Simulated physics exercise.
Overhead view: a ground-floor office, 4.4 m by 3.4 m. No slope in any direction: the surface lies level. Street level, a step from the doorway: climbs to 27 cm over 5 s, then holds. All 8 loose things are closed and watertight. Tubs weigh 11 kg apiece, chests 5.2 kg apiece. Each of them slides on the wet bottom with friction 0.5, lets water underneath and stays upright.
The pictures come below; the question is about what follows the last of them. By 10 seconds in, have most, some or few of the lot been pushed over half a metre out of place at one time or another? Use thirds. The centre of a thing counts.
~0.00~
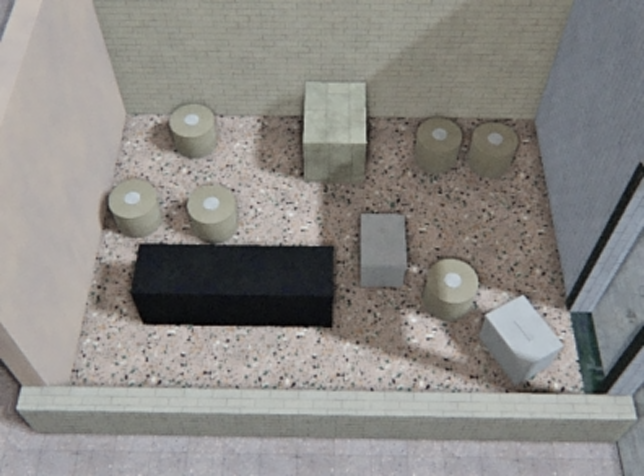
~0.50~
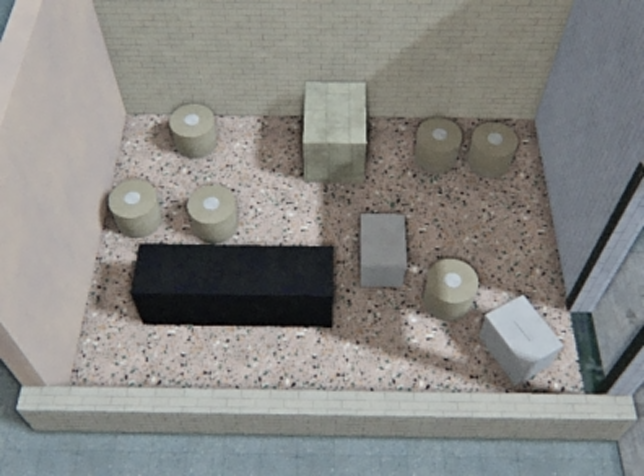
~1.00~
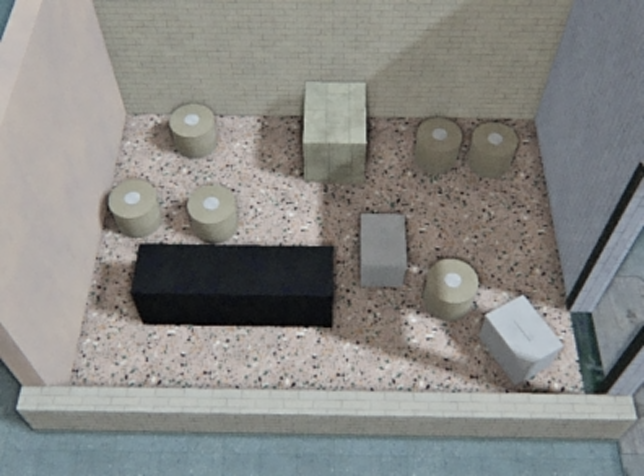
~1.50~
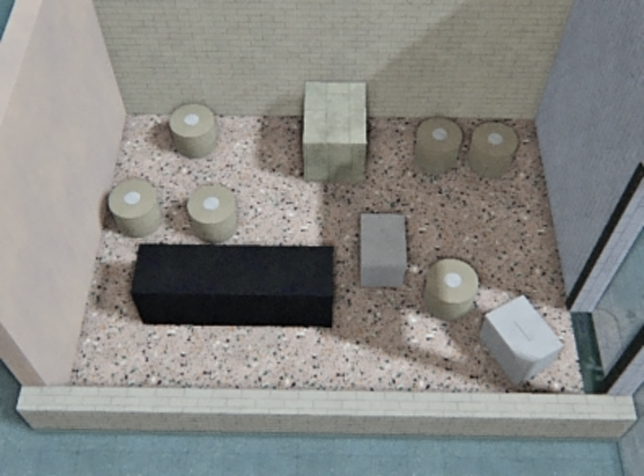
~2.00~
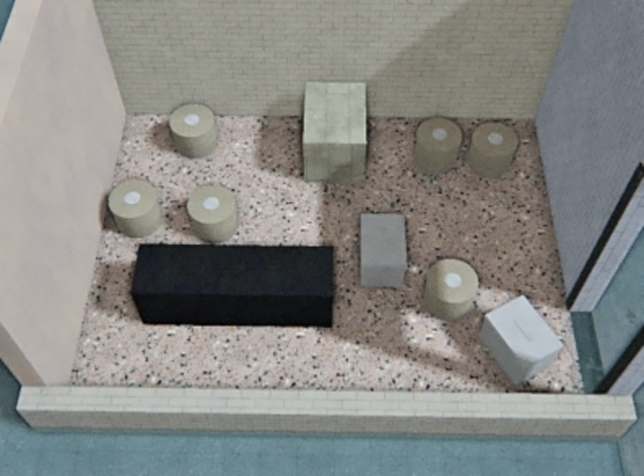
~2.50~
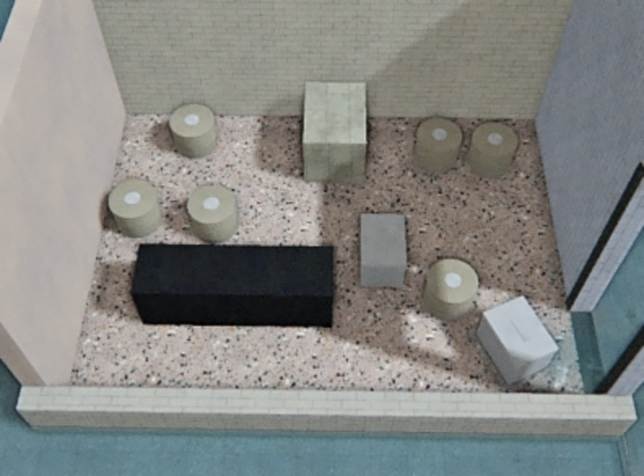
Some - one to two thirds.
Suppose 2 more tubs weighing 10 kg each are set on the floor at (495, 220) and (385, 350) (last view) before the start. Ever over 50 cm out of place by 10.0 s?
In that order: Less, over.
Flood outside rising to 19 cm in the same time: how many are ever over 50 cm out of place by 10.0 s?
4.
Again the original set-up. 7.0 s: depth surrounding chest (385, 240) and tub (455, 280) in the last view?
Depths: Near 7 cm, then near 7 cm.
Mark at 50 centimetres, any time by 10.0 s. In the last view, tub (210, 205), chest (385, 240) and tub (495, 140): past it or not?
One by one in that order: Below; above; below.
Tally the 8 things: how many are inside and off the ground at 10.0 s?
By my count, 5.
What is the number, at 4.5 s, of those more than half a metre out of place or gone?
That would be 1.
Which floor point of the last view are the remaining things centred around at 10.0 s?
They average out to somewhere around (284, 180).
After 3.5 s 1 of 8 are over 50 cm from their spots; 0 afloat.
After 4.5 s 1 of 8 are over 50 cm from their spots; 1 afloat.
After 7.0 s 3 of 8 are over 50 cm from their spots; 2 afloat.
After 10.0 s 5 of 8 are over 50 cm from their spots, and 5 have been at some point; 5 afloat.
